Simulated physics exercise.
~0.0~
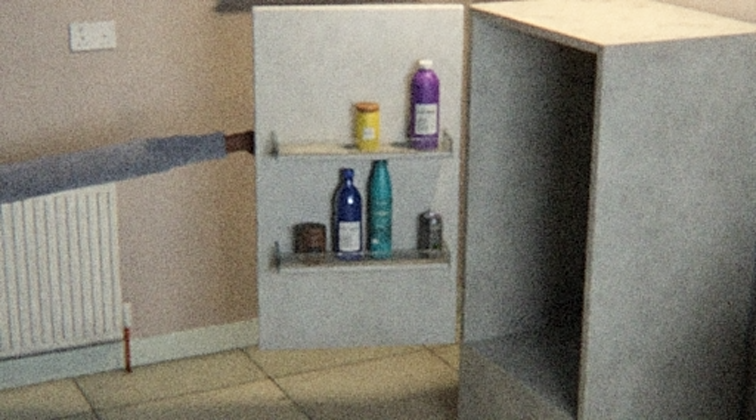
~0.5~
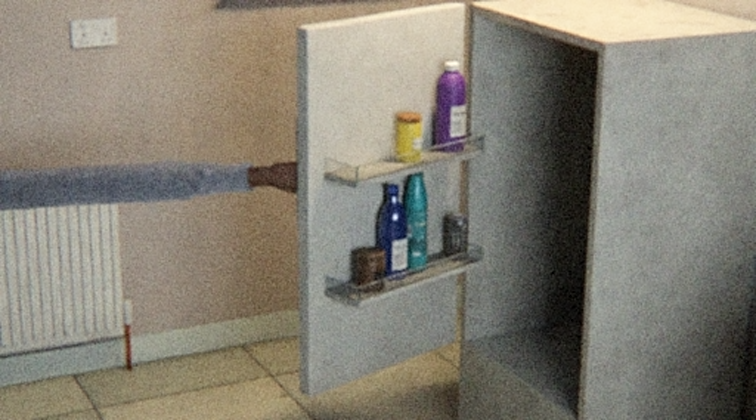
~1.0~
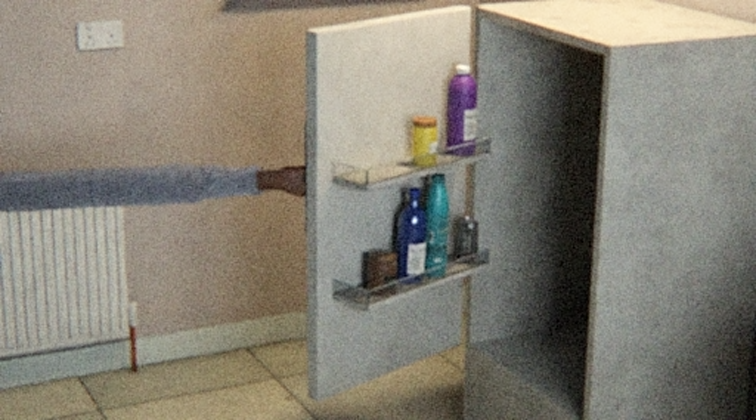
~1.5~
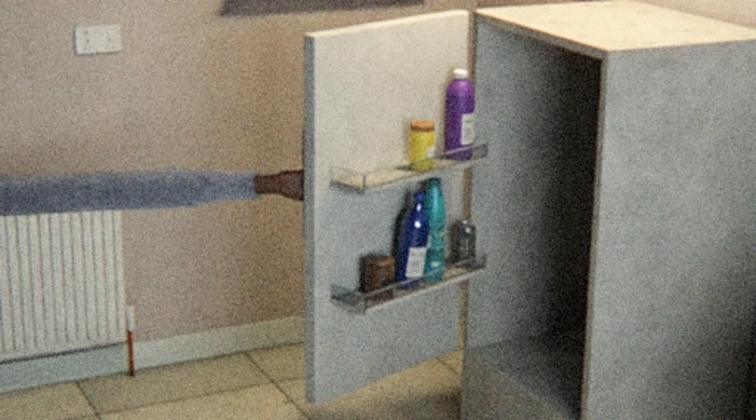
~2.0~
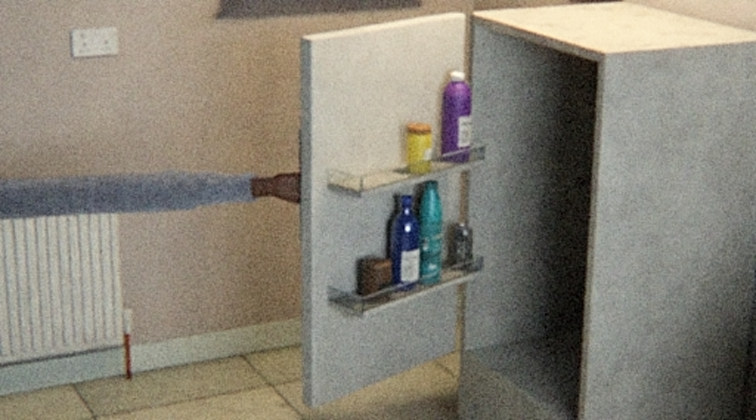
A hand in a blue sleeve swung a pale cabinet door, its two racks holding bottles, jars and a grey can, partway toward the open cabinet on the right, then held it still, with everything still standing on the racks.
